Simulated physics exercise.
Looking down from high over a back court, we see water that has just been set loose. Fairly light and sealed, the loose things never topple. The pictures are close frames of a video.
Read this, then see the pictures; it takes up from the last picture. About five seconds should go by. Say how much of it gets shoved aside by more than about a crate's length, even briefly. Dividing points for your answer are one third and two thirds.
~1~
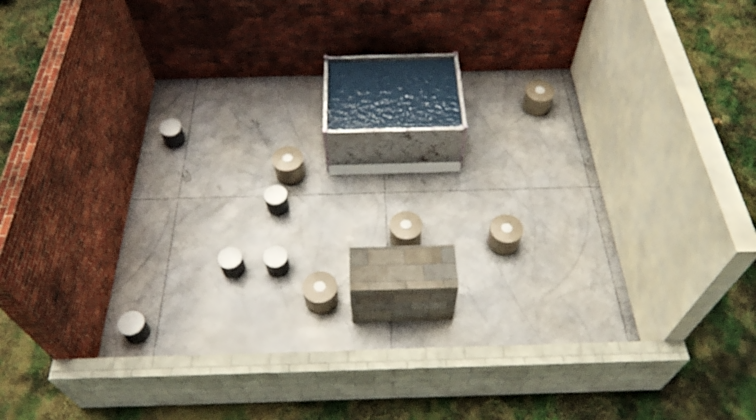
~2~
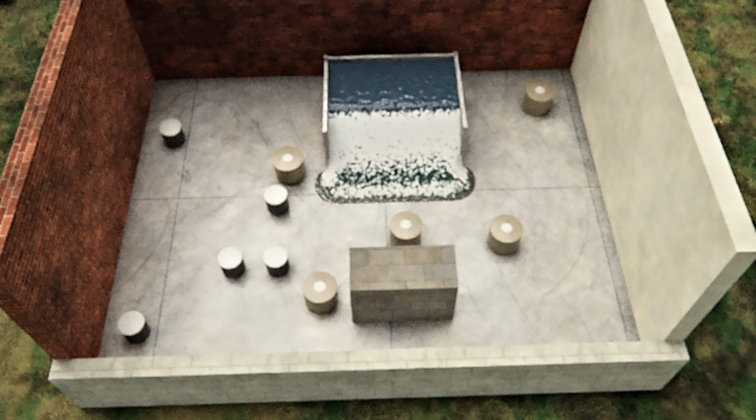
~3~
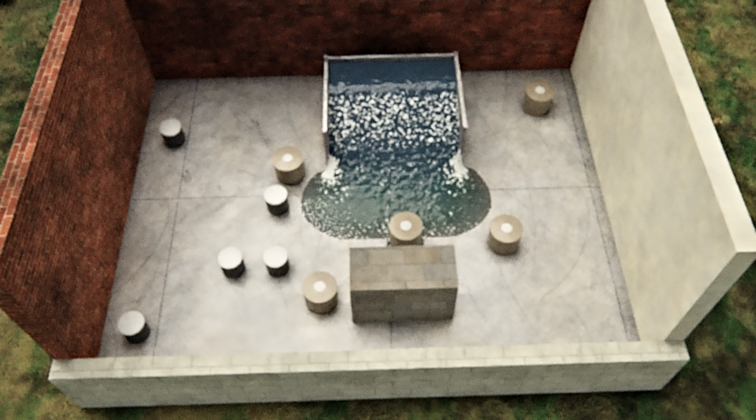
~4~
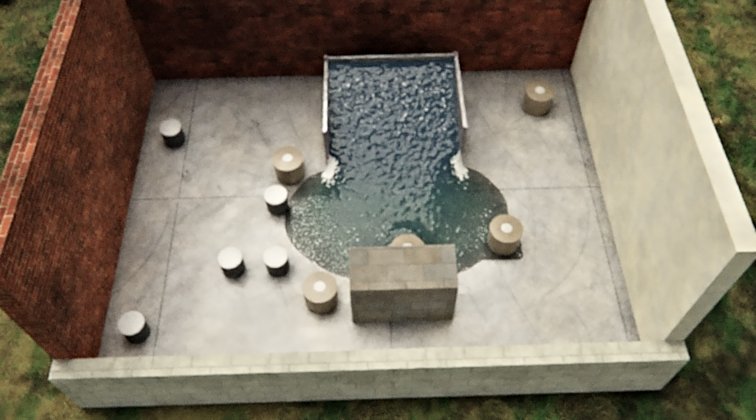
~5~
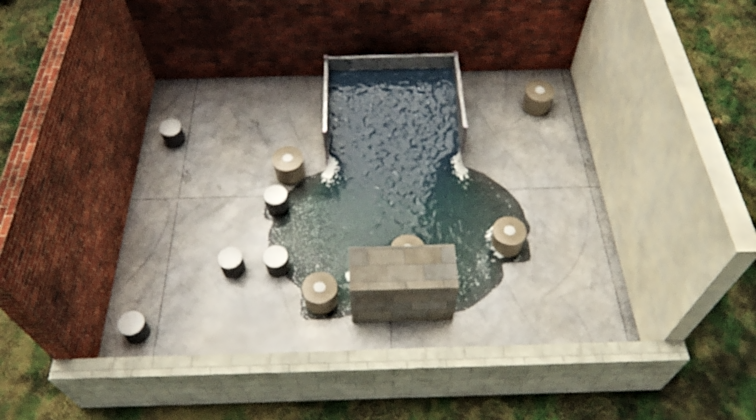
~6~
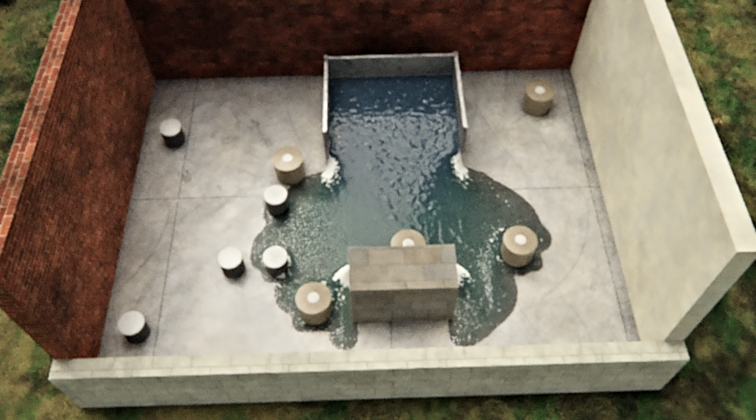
Answer: A share of two thirds or more.
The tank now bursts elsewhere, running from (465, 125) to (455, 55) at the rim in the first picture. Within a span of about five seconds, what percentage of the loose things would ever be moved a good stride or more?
Result: Close to 20 %.
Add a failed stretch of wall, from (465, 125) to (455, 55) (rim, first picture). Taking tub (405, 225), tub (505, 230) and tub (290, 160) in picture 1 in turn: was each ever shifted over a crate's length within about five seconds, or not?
Falls short, travels that far, falls short.
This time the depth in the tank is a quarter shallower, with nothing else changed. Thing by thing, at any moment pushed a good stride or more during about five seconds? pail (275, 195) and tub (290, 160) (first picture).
Order as asked - never got there, never got there.
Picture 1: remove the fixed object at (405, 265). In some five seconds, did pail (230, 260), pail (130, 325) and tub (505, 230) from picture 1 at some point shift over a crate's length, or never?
Item one went the distance, item two went the distance, item three went the distance.
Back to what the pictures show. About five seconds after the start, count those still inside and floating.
I make it 8.
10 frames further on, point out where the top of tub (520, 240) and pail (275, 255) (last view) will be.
Look for them at about (626, 318) and about (94, 345).
A moment on, 2 of 10 are well off their spots; 1 afloat.
Next, 5 of 10 are well off their spots; 5 afloat.
Later, 6 of 10 are well off their spots; 6 afloat.
In the end, 9 of 10 are well off their spots, and 9 have been at some point; 8 afloat.
